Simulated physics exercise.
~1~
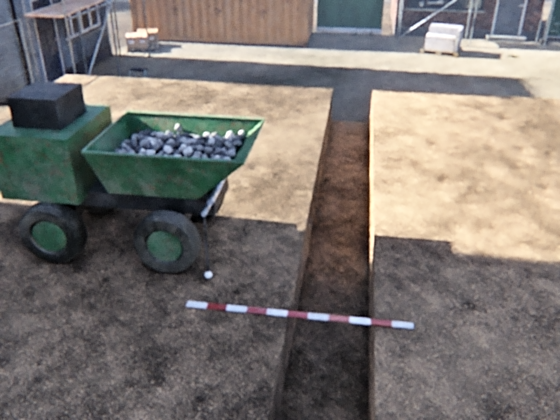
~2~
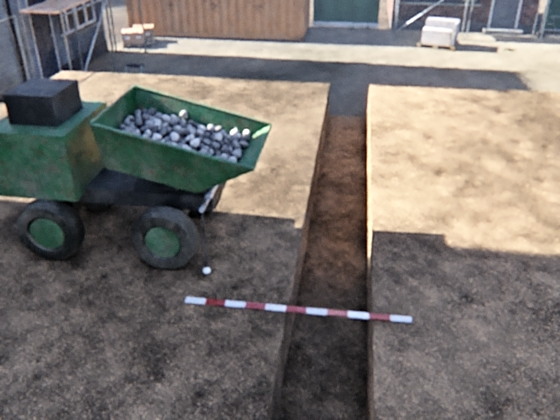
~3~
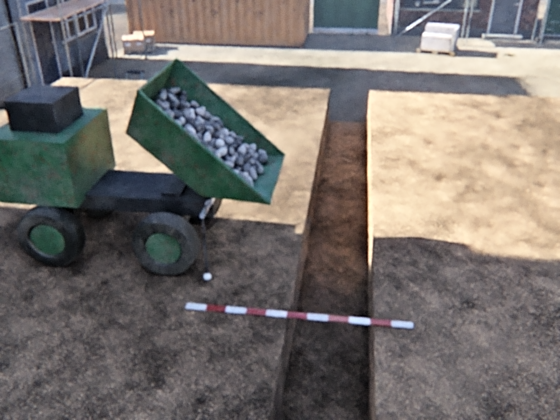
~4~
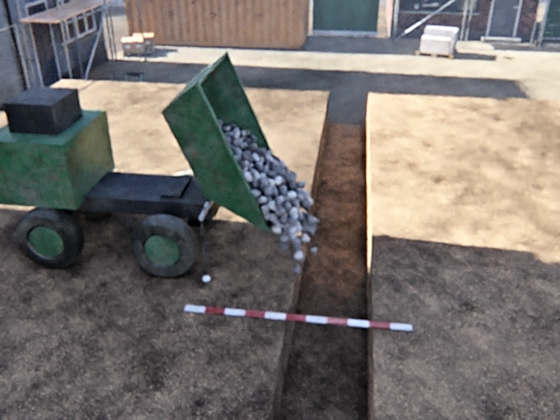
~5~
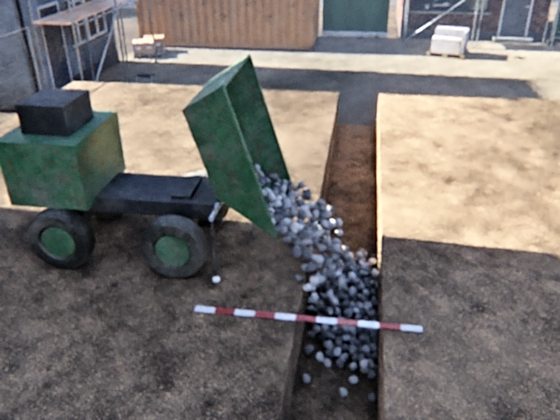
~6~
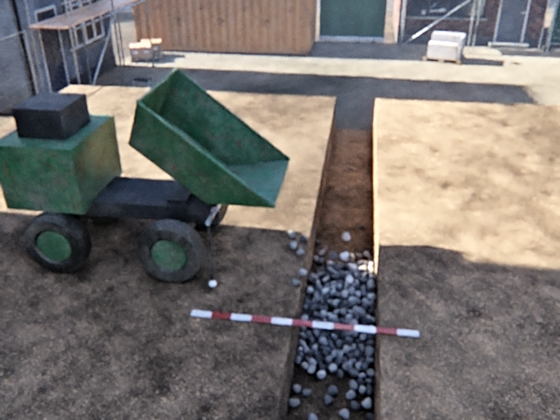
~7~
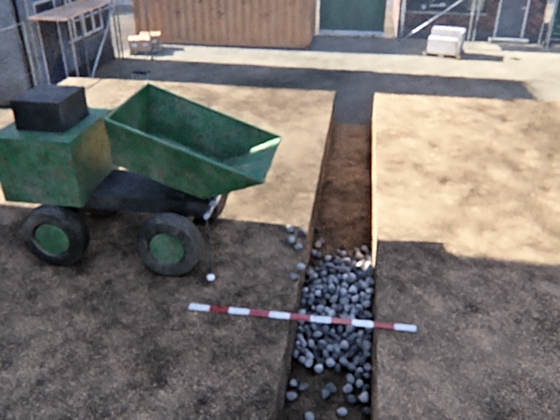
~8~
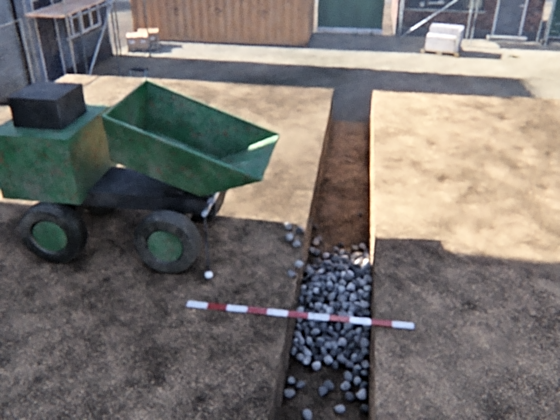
To begin with, a small green dumper stands on bare ground at the left, its skip heaped with grey rounded stones, beside a narrow trench with a red and white striped rod lying across it. The skip tilts up towards the right, and the stones slide down to its lip. As it steepens, they spill over the edge and pour into the trench. Once emptied, the skip lowers part of the way and stops, still slightly tilted. Nearly all the stones end up spread along the trench floor, with a few left on its near edge.
